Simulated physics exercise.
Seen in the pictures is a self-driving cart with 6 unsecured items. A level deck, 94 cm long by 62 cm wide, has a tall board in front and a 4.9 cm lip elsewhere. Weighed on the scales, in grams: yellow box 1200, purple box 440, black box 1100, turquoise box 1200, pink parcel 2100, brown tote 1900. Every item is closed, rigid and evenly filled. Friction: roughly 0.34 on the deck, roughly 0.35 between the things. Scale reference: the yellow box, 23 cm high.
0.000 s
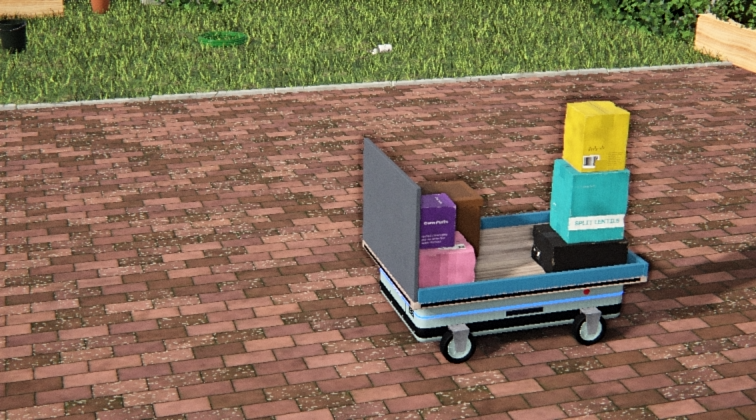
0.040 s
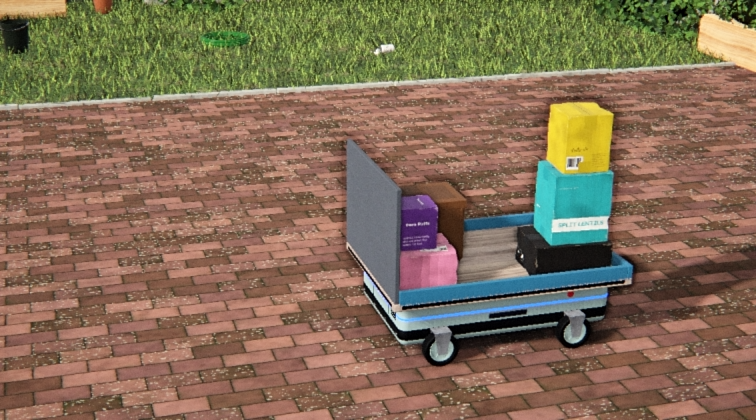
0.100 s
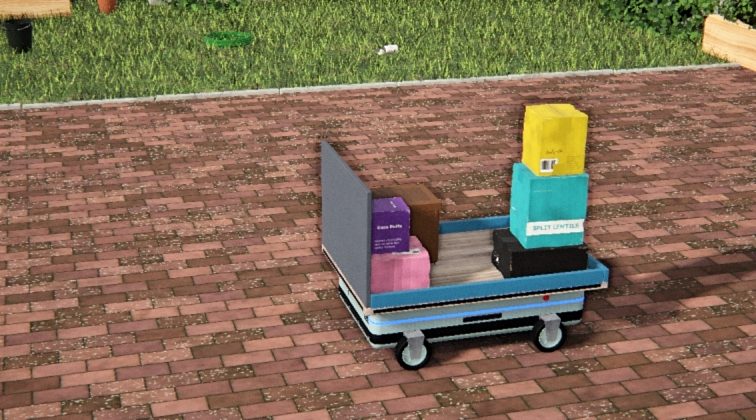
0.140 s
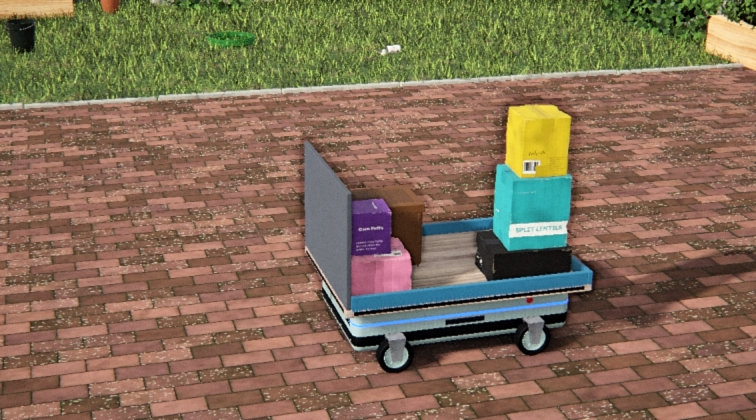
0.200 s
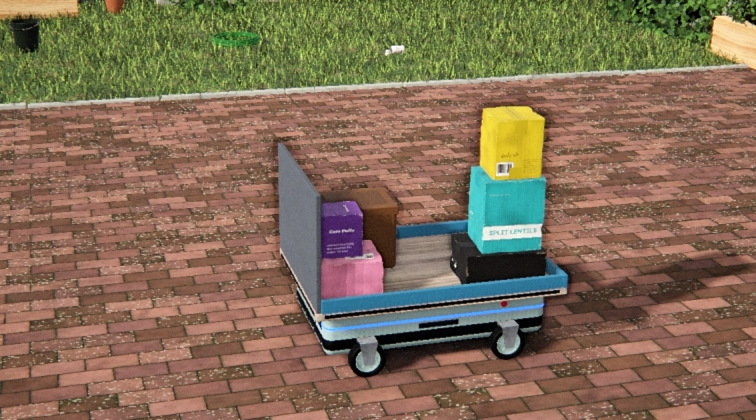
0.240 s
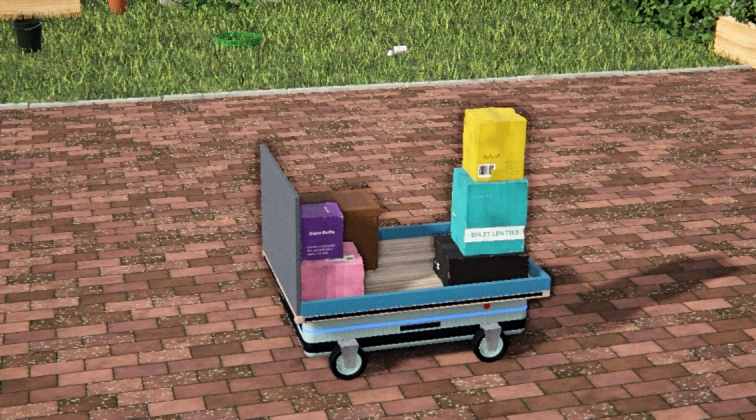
In this clip, a small flat cart with a gray board at its left end rolls steadily leftward across brick paving beside grass, carrying a purple box on a pink one, a brown box, and a yellow-turquoise-black stack.
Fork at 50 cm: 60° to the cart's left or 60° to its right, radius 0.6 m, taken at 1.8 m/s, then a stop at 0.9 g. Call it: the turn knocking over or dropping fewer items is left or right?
Left.
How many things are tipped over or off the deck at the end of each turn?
Turning left 0, turning right 3.
Turning left. At 0.44 s, cart has run 79 cm, turned 14°; purple box moved 15 cm near (224, 243); pink parcel moved 12 cm; brown tote moved 9 cm.
After 0.74 s, cart has run 133 cm, turned 59°; purple box moved 13 cm near (227, 338); yellow box moved 10 cm near (322, 172); pink parcel moved 11 cm.
After 1.04 s, cart has run 161 cm, turned 60°, stopped; yellow box moved 17 cm near (271, 210); purple box moved 4 cm near (248, 391); turquoise box moved 12 cm.
In the end (1.7 s), not toppled but over 10 cm from the start, yellow box, black box and turquoise box; the other 3 under 10 cm from the start. In the last view, yellow box near (254, 228), purple box near (248, 391).
Turning right instead, yellow box, purple box and turquoise box tipped over or off the deck, 3 of 6 in all.
